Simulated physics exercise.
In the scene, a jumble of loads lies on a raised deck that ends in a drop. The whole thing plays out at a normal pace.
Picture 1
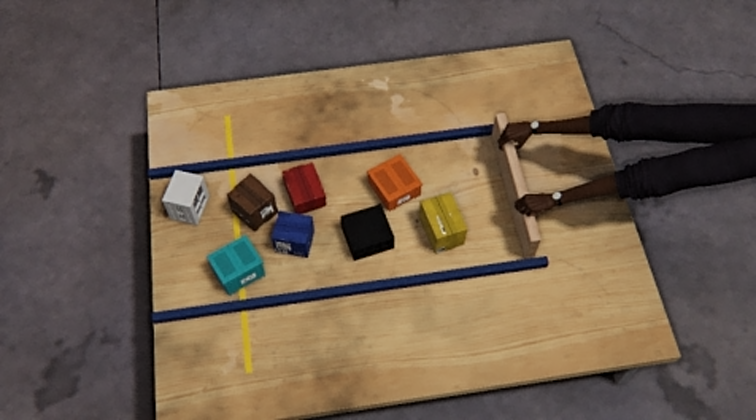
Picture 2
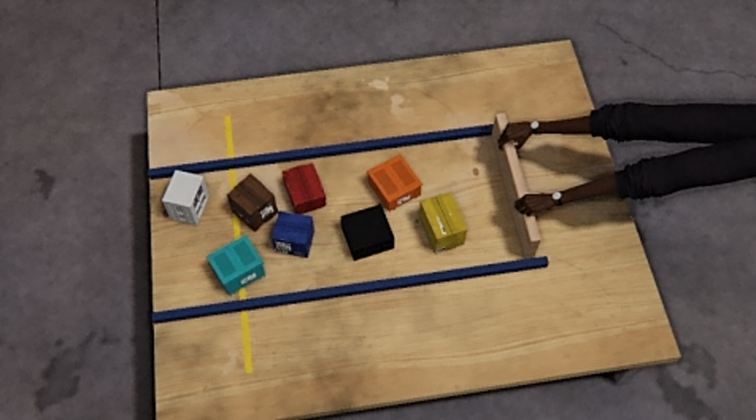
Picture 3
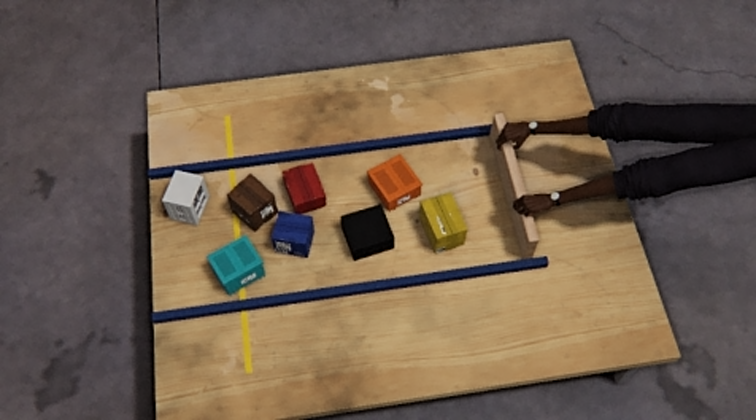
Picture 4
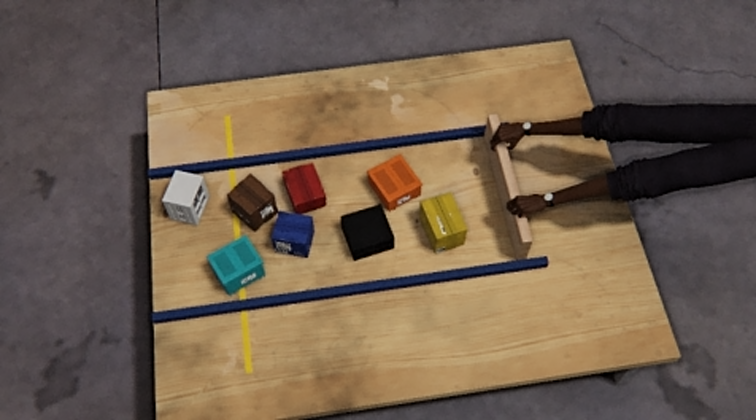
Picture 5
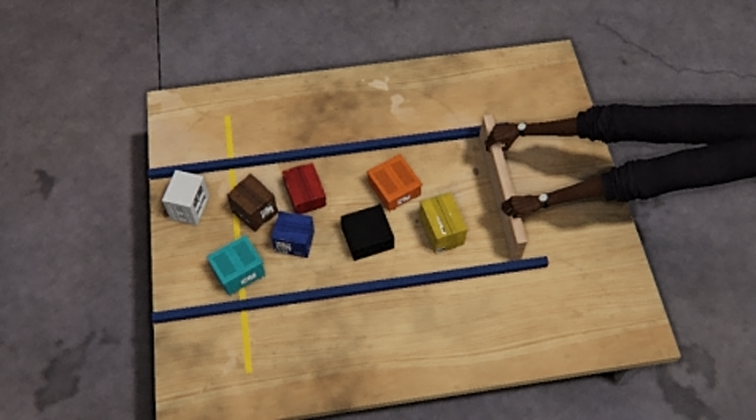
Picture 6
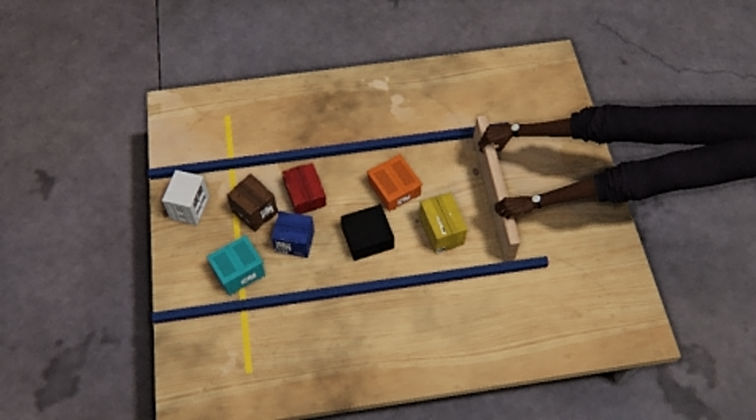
Two hands sliding a wooden plank slightly left between blue rails on a wooden board, while the colourful boxes stay still.
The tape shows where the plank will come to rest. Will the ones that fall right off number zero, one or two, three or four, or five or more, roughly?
Watching this, the number dropping off is three to four.
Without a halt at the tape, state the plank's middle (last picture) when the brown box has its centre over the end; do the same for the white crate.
I'd put it close to (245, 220), and close to (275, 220) for the other one.
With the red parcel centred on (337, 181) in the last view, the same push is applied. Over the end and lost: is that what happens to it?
It is safe.
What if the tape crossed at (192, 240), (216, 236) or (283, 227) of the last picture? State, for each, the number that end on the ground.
Going through each try, you'd get 6, 4 and 0.
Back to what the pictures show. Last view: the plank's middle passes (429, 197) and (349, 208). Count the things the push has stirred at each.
The first number is 1, the next one 7.
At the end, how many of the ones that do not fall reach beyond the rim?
The figure is 0.
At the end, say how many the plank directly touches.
All in all, 2.
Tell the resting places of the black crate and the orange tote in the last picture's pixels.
(182, 254) and (214, 202), roughly.
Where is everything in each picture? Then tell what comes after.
White crate (187, 198); turquoise tote (237, 266); brown box (253, 203); plank (514, 185); tape (237, 233), in the first picture.
Turquoise tote (237, 266); red parcel (305, 189), in the second picture.
Brown box (253, 203); black crate (368, 232), in the third picture.
White crate (187, 198); orange tote (394, 183), in the fourth picture.
Turquoise tote (237, 266); plank (502, 187), in the fifth picture.
White crate (187, 198); turquoise tote (237, 266); brown box (253, 203); plank (495, 188); tape (237, 233), in the sixth picture.
Early on, none off yet; white crate at rest near (187, 198); turquoise tote at rest near (237, 266); brown box at rest near (253, 203).
Finally, the number that fall off is three or four; lost, blue parcel, brown box, turquoise tote and white crate.
